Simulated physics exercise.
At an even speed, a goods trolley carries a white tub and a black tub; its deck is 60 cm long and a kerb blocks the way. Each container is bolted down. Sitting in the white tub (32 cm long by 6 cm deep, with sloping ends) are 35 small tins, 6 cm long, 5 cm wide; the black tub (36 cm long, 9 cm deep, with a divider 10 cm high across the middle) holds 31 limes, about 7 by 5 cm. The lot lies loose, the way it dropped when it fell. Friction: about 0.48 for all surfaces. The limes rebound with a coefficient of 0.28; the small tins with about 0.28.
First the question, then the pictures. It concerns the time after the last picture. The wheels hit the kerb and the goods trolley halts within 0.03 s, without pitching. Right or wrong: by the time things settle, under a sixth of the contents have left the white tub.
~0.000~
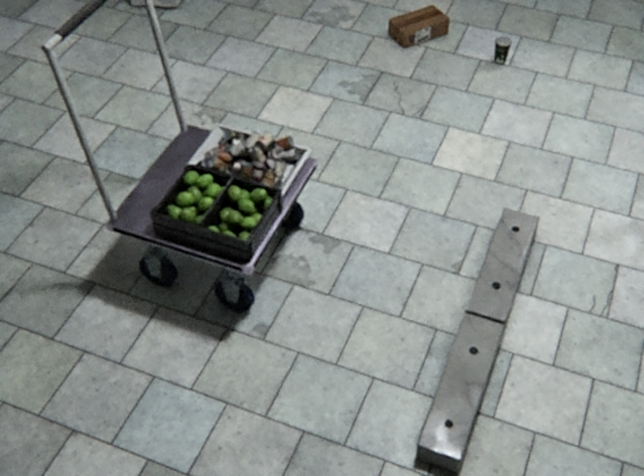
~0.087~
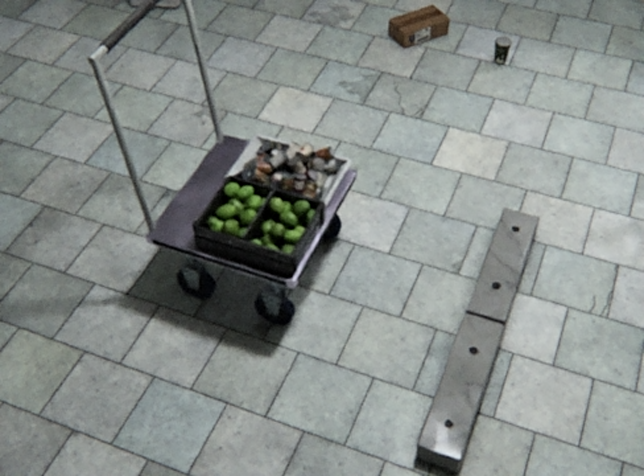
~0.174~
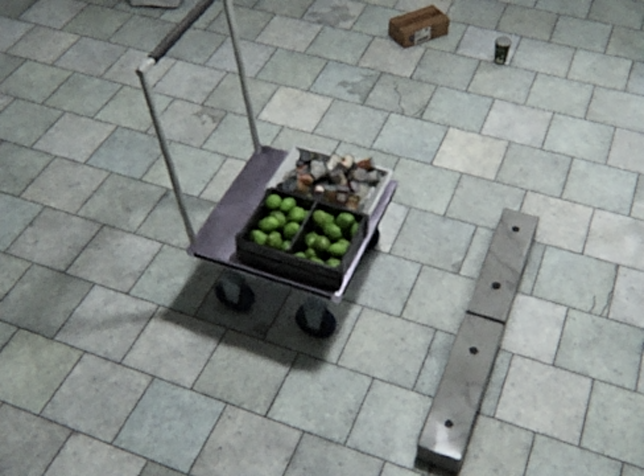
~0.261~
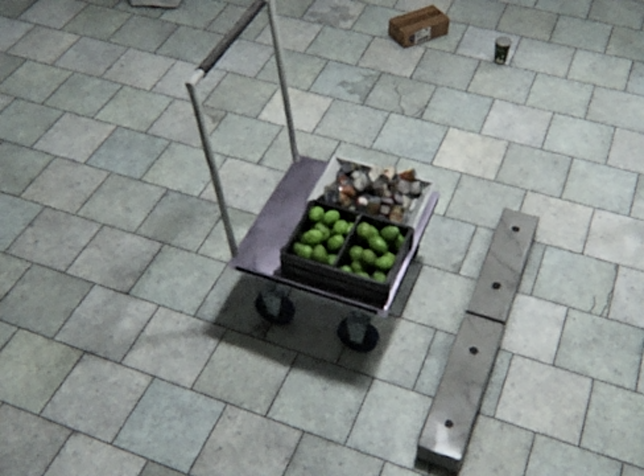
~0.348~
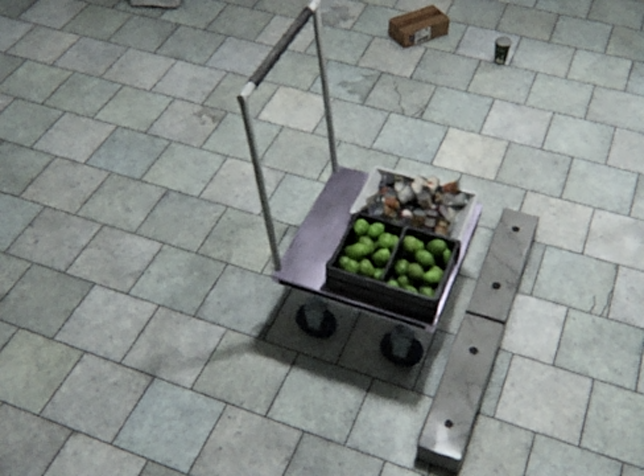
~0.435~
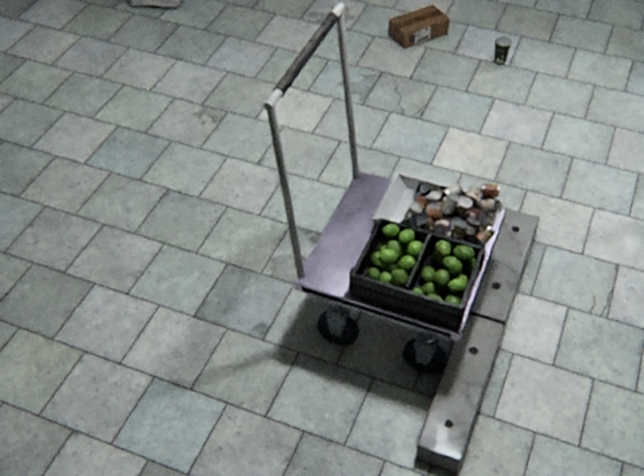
Wrong.
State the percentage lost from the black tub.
For the black tub, 0 percent.
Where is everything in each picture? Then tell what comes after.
In the first frame (places track the rim corner closest to us here, unless another is named), white tub (by its farthest rim corner) (219, 125); black tub (245, 241); 77 cm to go; all still inside.
The second frame shows white tub (257, 135); black tub (290, 255); 60 cm to go.
The third frame shows white tub (296, 145); black tub (336, 269); 43 cm to go.
The fourth frame shows white tub (336, 156); black tub (383, 284); 26 cm to go.
The fifth frame shows white tub (377, 167); black tub (433, 299); 9 cm to go.
The sixth frame shows white tub (398, 173); black tub (459, 307); stopped; all still inside.
After 0.48 s, the white tub is down by 2 of 35 and the black tub has all 31.
After 0.60 s, the white tub is down by 8 of 35 and the black tub has all 31.
After 0.83 s, the white tub is down by 11 of 35 and the black tub has all 31.
Final count (at 1.33 s), the white tub is down by 11 of 35 and the black tub has all 31. Asked share, 11 of 35, 31 per cent.
